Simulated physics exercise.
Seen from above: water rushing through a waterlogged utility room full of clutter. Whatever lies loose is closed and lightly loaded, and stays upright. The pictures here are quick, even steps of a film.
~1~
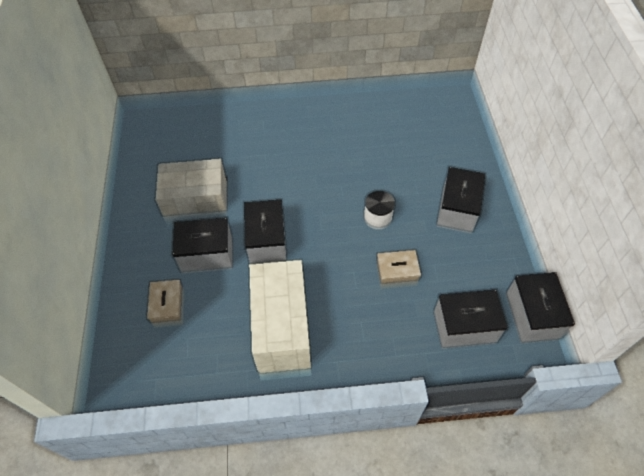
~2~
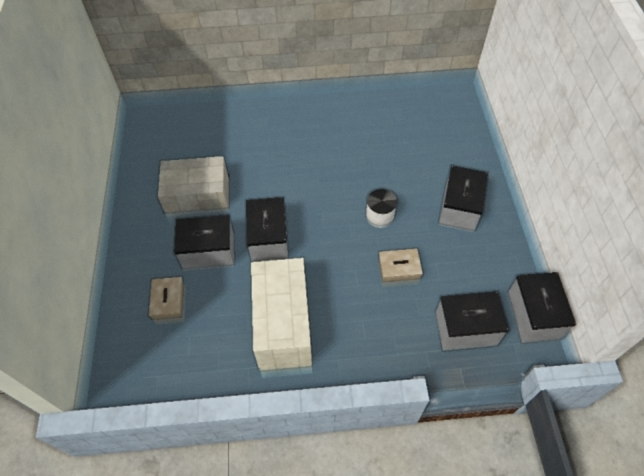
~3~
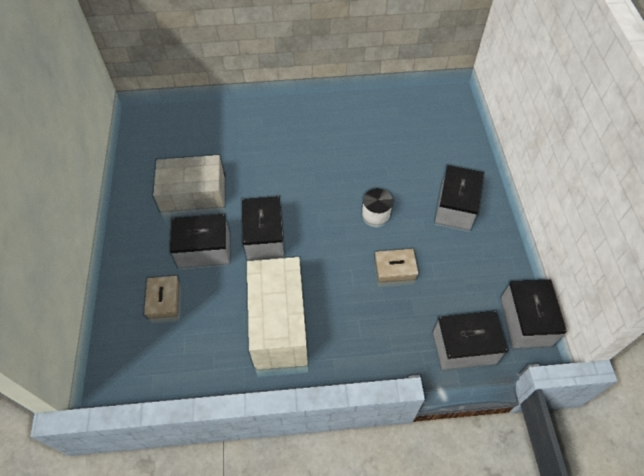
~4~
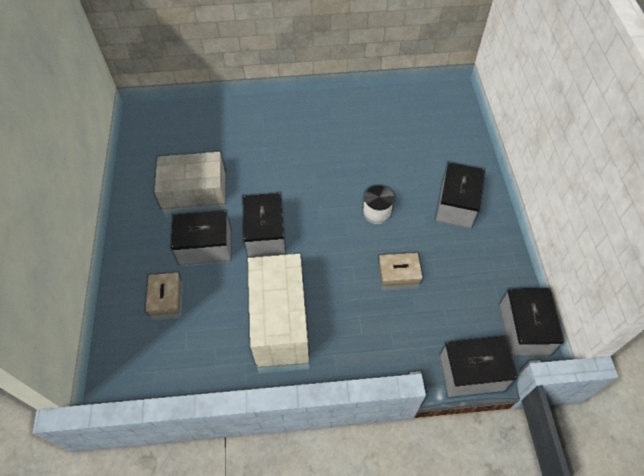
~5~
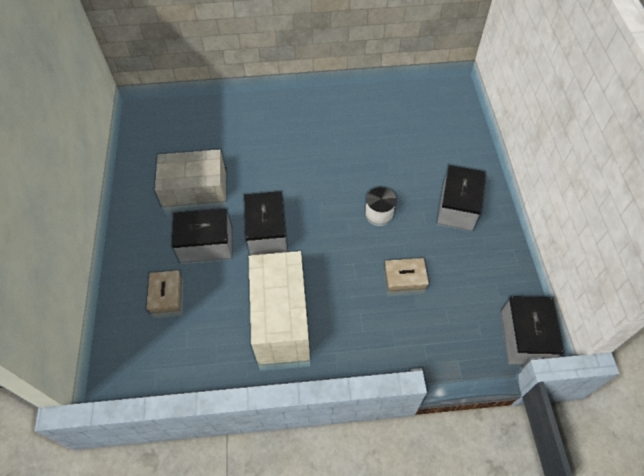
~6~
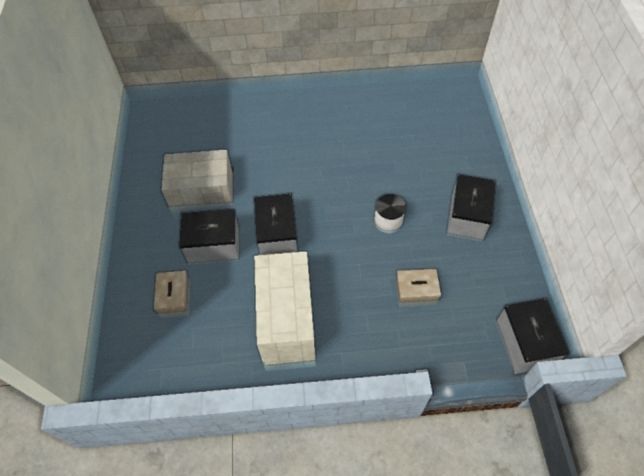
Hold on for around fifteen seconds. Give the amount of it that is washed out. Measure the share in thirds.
In thirds: Two or more.
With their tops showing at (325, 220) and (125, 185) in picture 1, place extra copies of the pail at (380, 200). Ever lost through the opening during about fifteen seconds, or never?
Result, as listed: Ends up outside; never gets out.
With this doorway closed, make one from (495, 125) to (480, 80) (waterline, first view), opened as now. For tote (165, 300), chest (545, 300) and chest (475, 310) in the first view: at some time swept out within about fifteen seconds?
Taken in turn, the first item is held back, the second is held back and the last is held back.
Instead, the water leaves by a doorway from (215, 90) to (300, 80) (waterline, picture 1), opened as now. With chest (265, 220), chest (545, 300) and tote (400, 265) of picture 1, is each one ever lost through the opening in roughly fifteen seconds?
First one flushed away, second held back, third held back.
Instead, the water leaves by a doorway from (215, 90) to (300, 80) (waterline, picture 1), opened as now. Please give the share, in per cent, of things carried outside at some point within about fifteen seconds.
Share: Near 20 %.
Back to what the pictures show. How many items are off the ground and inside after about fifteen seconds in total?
Exactly 2 of them.
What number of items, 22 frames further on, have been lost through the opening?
That comes to 6.
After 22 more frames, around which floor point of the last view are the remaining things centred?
The mean position lies close to (274, 282).
A moment on, 1 of 8 are out; 7 afloat.
Next, 3 of 8 are out; 5 afloat.
Later, 6 of 8 are out; 2 afloat.
In the end, 6 of 8 are out; 2 afloat.
